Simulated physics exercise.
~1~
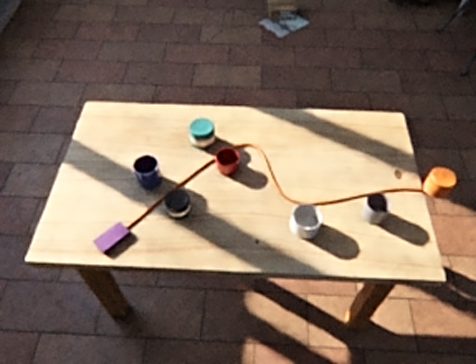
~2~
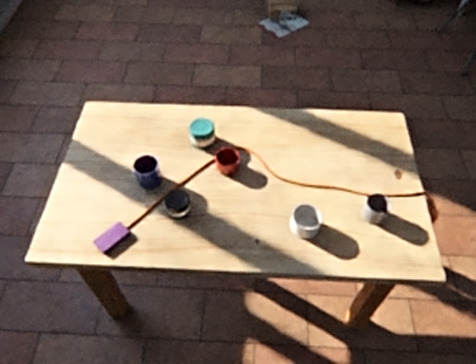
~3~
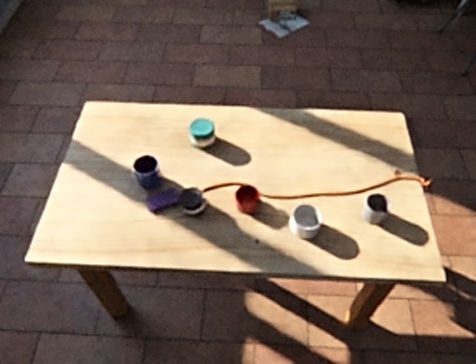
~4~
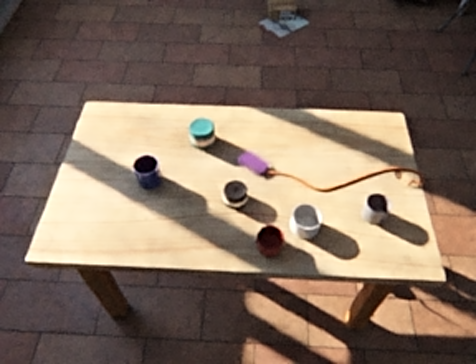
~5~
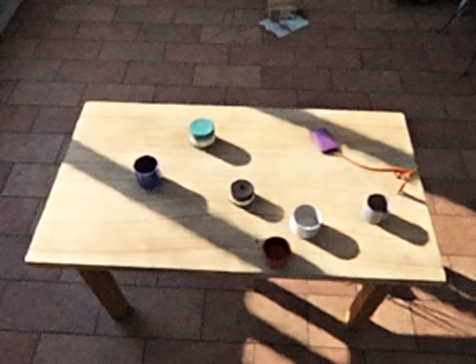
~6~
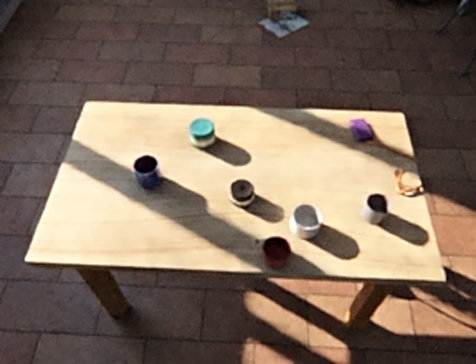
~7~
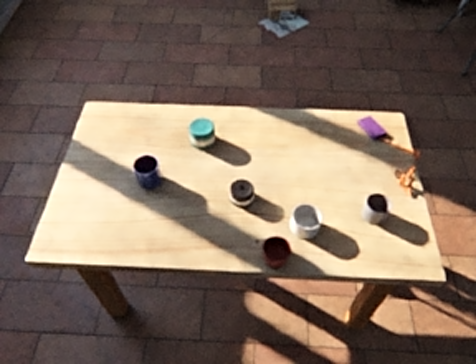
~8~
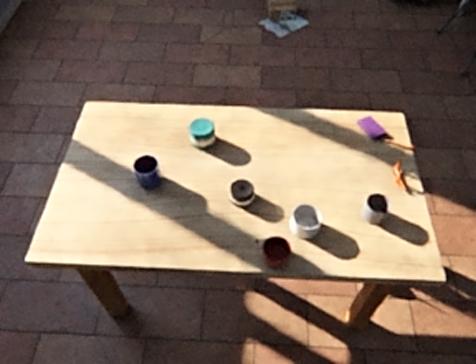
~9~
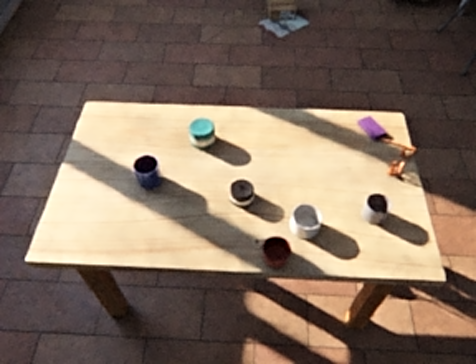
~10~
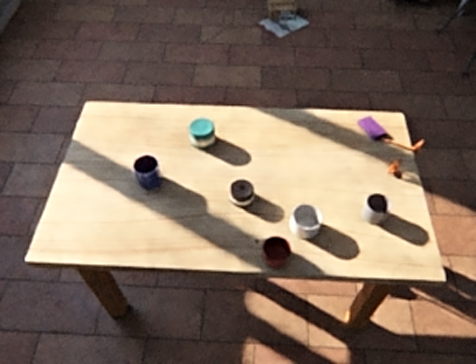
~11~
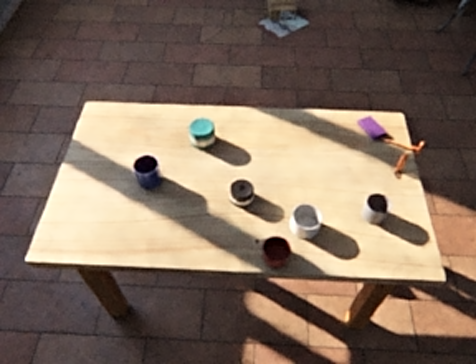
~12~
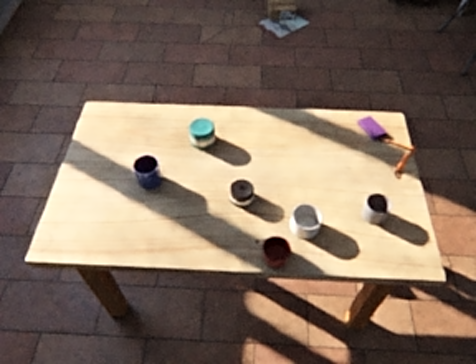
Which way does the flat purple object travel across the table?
It moves to the right, sliding across the tabletop toward the far right corner.
